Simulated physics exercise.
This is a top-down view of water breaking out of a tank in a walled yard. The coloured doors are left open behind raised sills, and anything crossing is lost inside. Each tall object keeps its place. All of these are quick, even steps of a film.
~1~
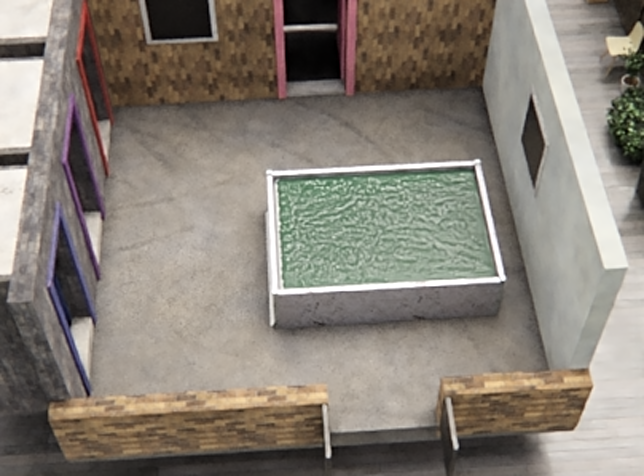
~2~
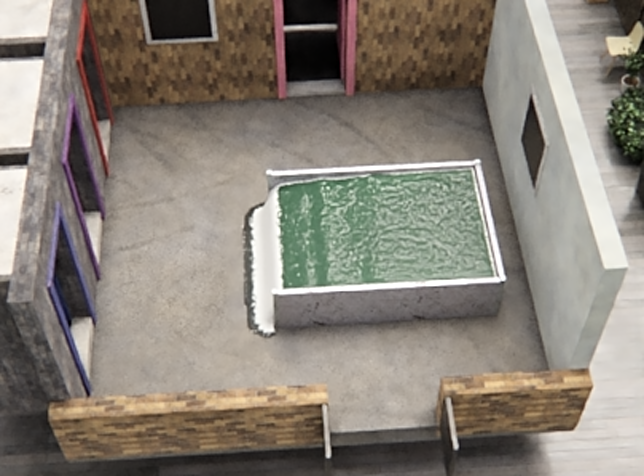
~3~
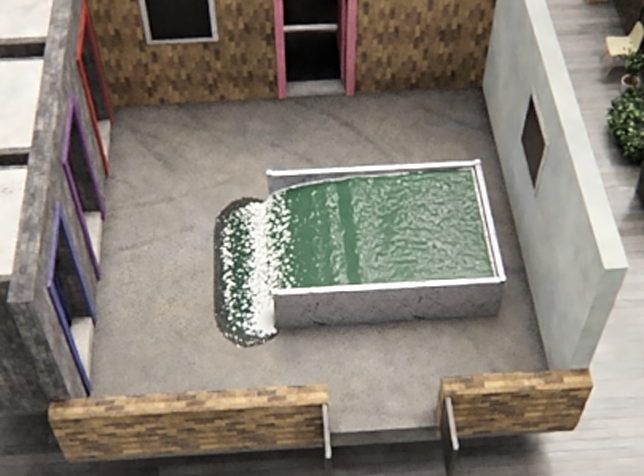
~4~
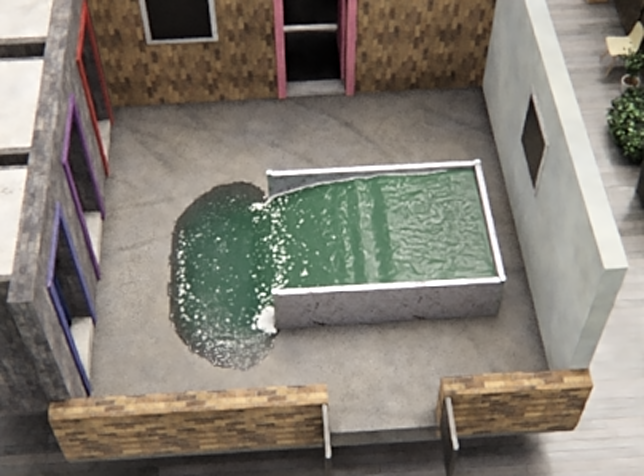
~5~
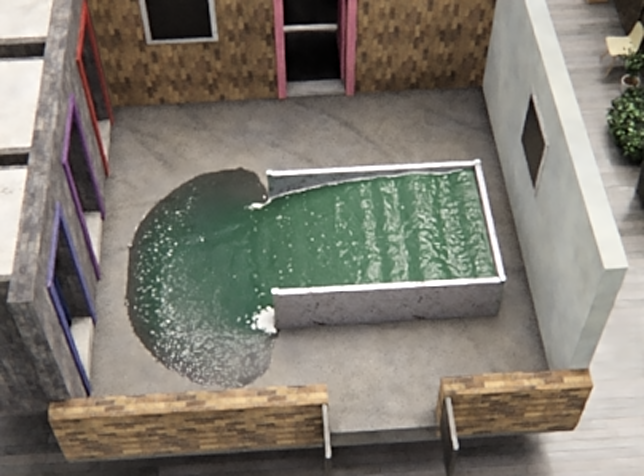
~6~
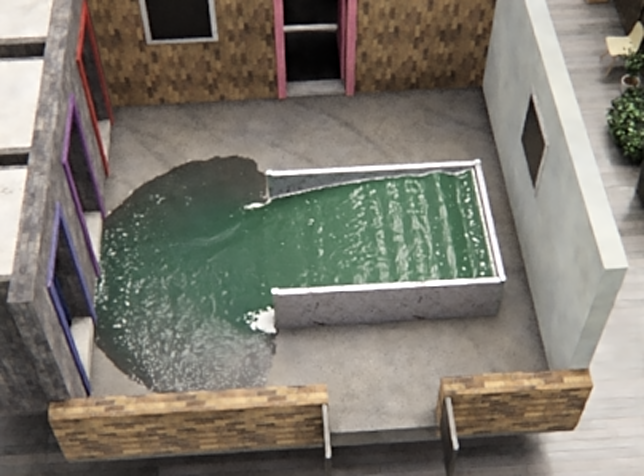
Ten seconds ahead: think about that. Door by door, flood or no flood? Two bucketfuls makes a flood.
Pink door: No flood, purple door: Flood, blue door: Flood, red door: Flood.
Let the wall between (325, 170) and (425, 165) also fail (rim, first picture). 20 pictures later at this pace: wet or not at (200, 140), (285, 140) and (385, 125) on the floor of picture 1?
So: Wetted, then wetted, then wetted.
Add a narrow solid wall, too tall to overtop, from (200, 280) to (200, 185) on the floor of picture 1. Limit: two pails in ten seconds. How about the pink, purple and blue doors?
Pink door overshoots; purple door undershoots; blue door overshoots.
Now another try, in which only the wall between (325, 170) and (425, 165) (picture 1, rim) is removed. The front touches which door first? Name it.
The pink door.
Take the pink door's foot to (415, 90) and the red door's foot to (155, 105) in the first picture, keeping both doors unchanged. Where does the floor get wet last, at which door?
It would be the pink-painted one, I think.
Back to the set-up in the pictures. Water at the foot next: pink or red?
I'd say it's the red door.
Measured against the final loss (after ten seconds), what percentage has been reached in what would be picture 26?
It should be close to 55 percent by then.
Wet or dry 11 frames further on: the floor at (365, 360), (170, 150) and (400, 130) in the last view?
In turn, the points end up high and dry, soaked and high and dry.
A moment on, water covers 40 % of the floor; the pink door not reached, the purple door over two buckets in, the blue door under two buckets in, the red door wet at the sill, nothing in.
Next, water covers 40 % of the floor; the pink door not reached, the purple door far over two buckets in, the blue door over two buckets in, the red door under two buckets in.
Then, water covers 65 % of the floor; the pink door wet at the sill, nothing in, the purple door far over two buckets in, the blue door far over two buckets in, the red door over two buckets in.
Later, water covers 95 % of the floor; the pink door wet at the sill, nothing in, the purple door far over two buckets in, the blue door far over two buckets in, the red door far over two buckets in.
In the end, water covers 100 % of the floor; the pink door under two buckets in, the purple door far over two buckets in, the blue door far over two buckets in, the red door far over two buckets in.
